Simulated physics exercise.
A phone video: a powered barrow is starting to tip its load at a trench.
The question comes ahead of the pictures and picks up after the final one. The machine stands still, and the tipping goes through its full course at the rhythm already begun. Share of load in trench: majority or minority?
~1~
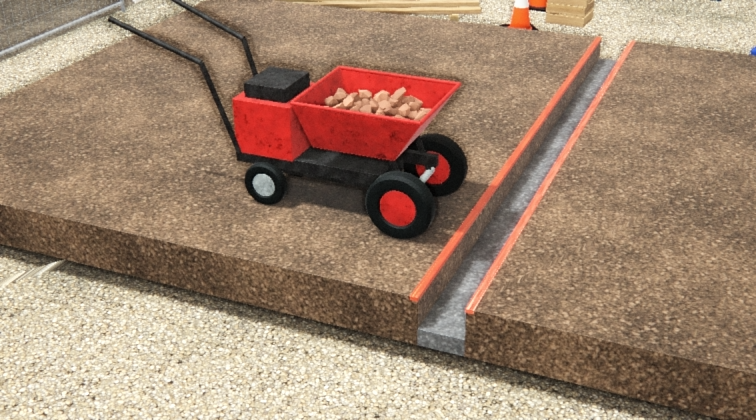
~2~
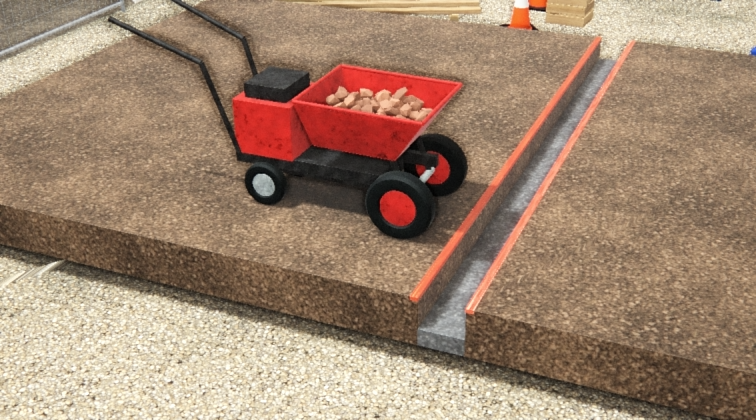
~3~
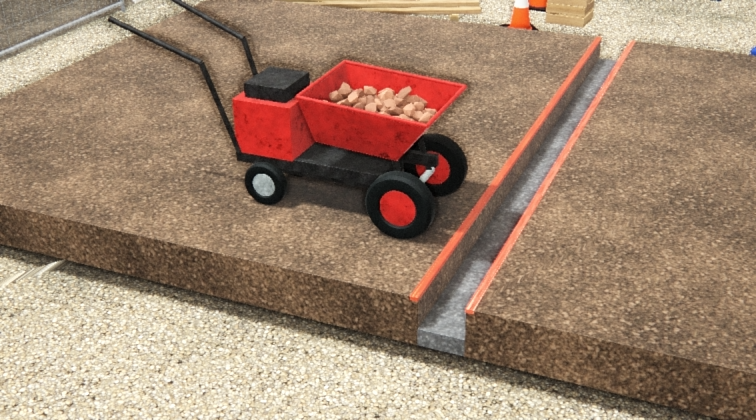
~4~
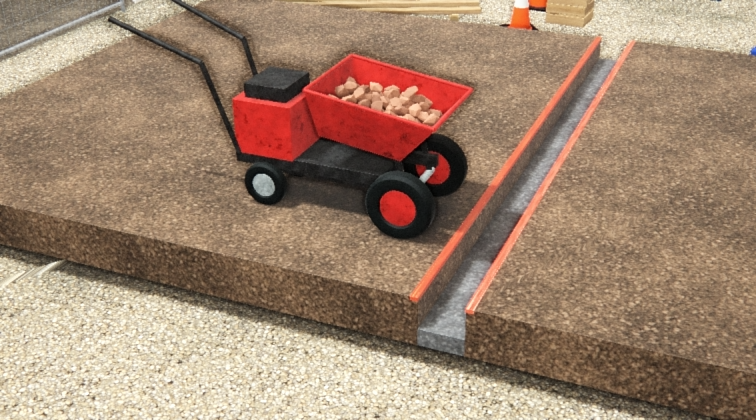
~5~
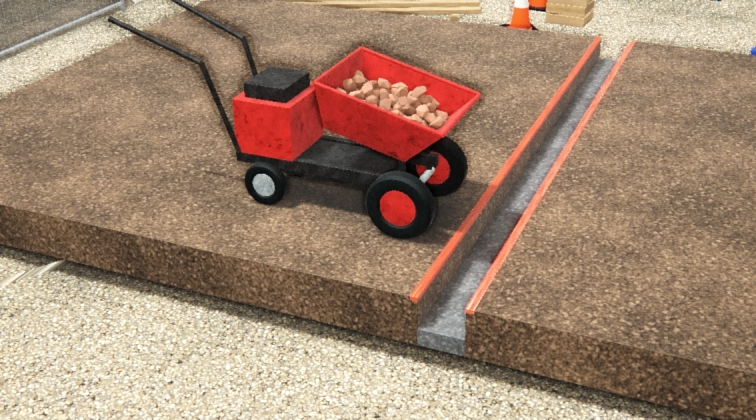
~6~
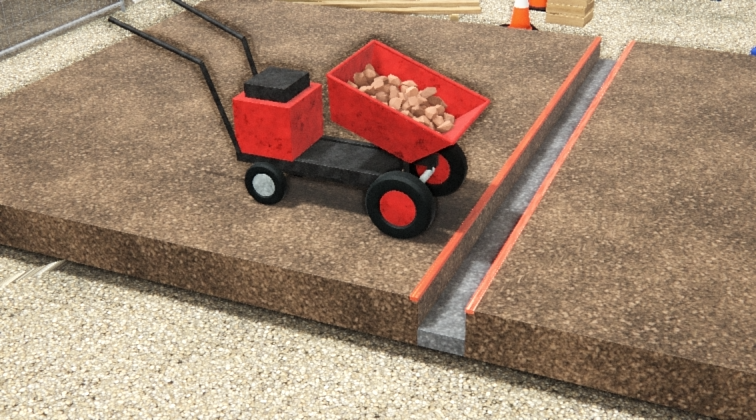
The greater part of the load will drop clear of the trench.
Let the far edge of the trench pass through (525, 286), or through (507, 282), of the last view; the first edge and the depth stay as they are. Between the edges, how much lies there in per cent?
Roughly 90 percent first and 60 percent second.
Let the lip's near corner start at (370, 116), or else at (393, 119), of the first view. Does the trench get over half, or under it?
One after the other: The greater share and the greater share.
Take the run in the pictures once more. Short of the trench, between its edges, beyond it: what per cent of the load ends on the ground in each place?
Roughly: Short 0, between 20, beyond 75 per cent.
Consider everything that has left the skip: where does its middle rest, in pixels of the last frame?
Close to (540, 237).
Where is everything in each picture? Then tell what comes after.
In the first picture, lip of the skip at (421, 124), level; top of the load at (374, 106), lumps of rubble; first edge of the trench at (435, 267); far edge at (489, 278), the trench under half as wide as the skip, and about half as deep as wide.
In the second picture, lip of the skip at (422, 124), tipped barely; top of the load at (375, 106).
In the third picture, lip of the skip at (427, 126), tipped barely; top of the load at (378, 104).
In the fourth picture, lip of the skip at (434, 130), tipped a little; top of the load at (376, 101).
In the fifth picture, lip of the skip at (443, 135), tipped a little; top of the load at (367, 90).
In the sixth picture, lip of the skip at (453, 143), tipped clearly; top of the load at (382, 91); first edge of the trench at (435, 267); far edge at (489, 278).
Soon, skip tipped steeply; all in the skip.
A while on, skip tipped right over; about two thirds in the skip; a stray few in or heaped over the trench; about a third beyond it; a stray few falling.
Towards the end, skip tipped right over; a small part in the skip; a small part in or heaped over the trench; most beyond it.
Finally, skip tipped right over; a small part in the skip; about a quarter in or heaped over the trench; most beyond it.
